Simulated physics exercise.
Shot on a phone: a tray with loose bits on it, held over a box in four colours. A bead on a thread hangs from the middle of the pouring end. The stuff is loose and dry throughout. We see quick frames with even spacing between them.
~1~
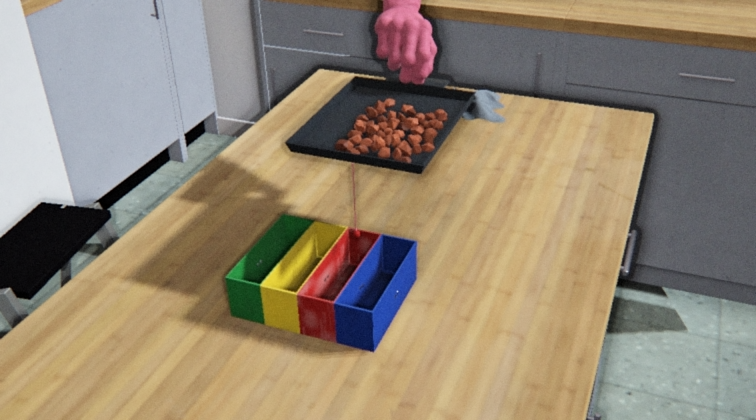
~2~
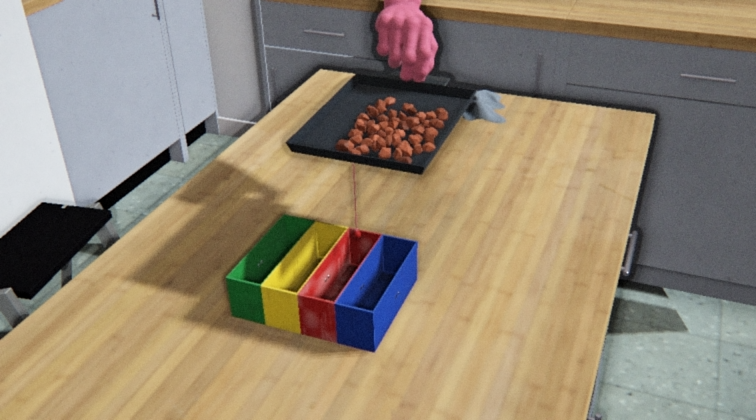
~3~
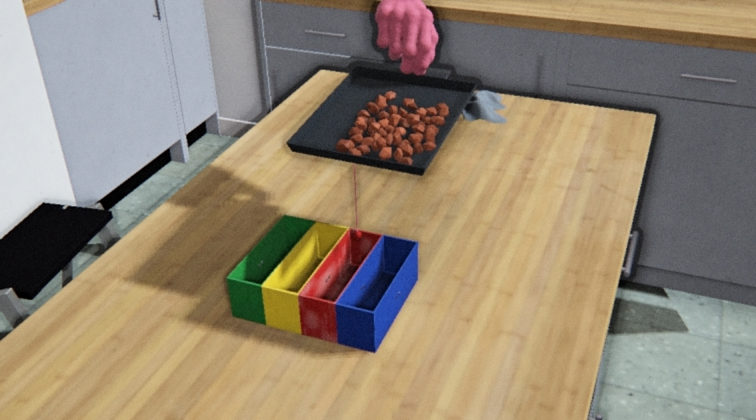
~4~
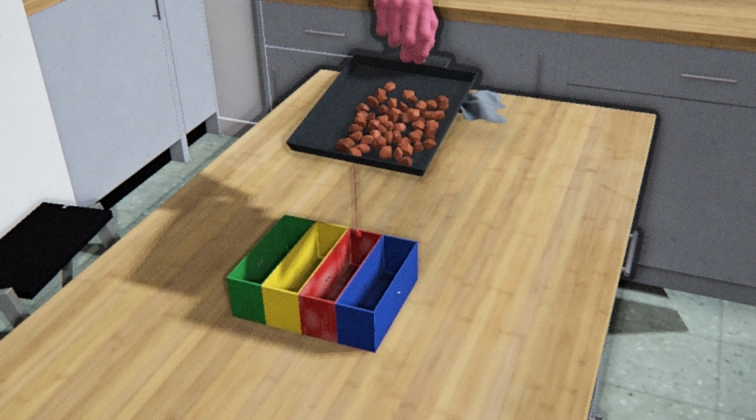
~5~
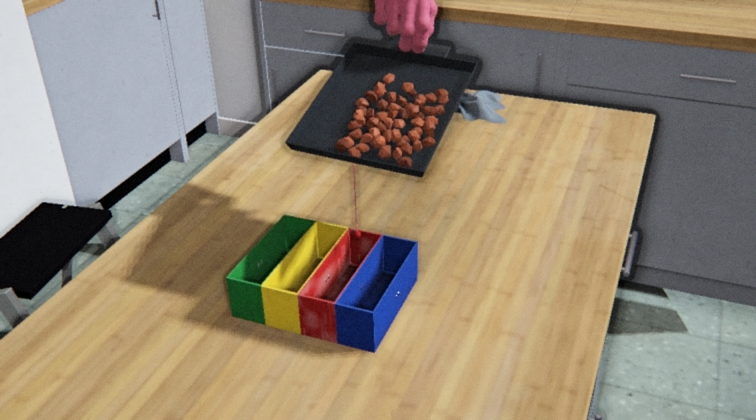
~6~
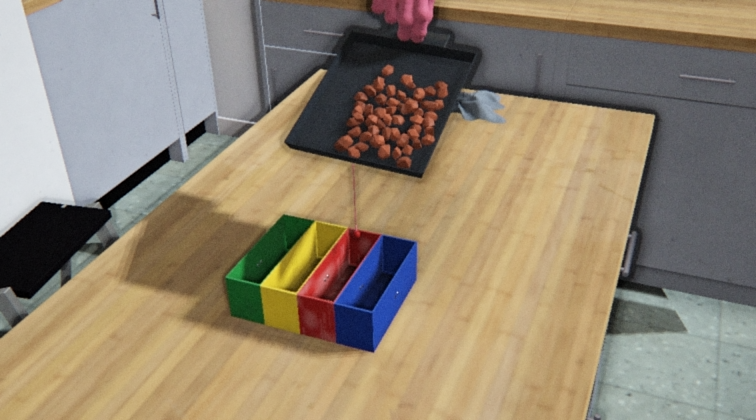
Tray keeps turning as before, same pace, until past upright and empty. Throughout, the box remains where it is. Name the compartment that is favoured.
Blue.
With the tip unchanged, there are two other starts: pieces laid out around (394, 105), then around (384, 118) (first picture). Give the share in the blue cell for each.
First about 40, then 30 per cent.
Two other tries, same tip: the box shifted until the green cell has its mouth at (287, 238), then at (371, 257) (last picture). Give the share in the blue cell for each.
First position: Some 40 %; second position: Some 0 %.
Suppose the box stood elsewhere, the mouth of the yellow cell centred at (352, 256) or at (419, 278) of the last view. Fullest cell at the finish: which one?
Red first, the green cell second.
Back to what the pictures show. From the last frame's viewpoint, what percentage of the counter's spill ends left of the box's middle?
Estimate: Near 0 per cent.
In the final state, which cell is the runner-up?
Second place goes to the cell in red.
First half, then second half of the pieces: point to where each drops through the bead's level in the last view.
Half one: (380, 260), half two: (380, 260).
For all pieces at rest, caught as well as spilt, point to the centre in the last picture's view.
Roughly at (372, 320), give or take.
Just after the last frame, tray tipped steeply; almost all on the tray; just a few falling or outside the box.
A moment on, tray tipped right over; roughly a quarter on the tray; roughly a quarter in the blue cell; about a tenth in the red cell; about a tenth in the yellow cell; roughly half falling or outside the box.
Further on, tray tipped past a quarter turn; roughly a third in the blue cell; roughly a quarter in the red cell; about a tenth in the yellow cell; roughly a third falling or outside the box.
When it is over, tray tipped past a quarter turn; roughly a third in the blue cell; roughly a quarter in the red cell; about a tenth in the yellow cell; not one in the green cell; roughly a third outside the box.
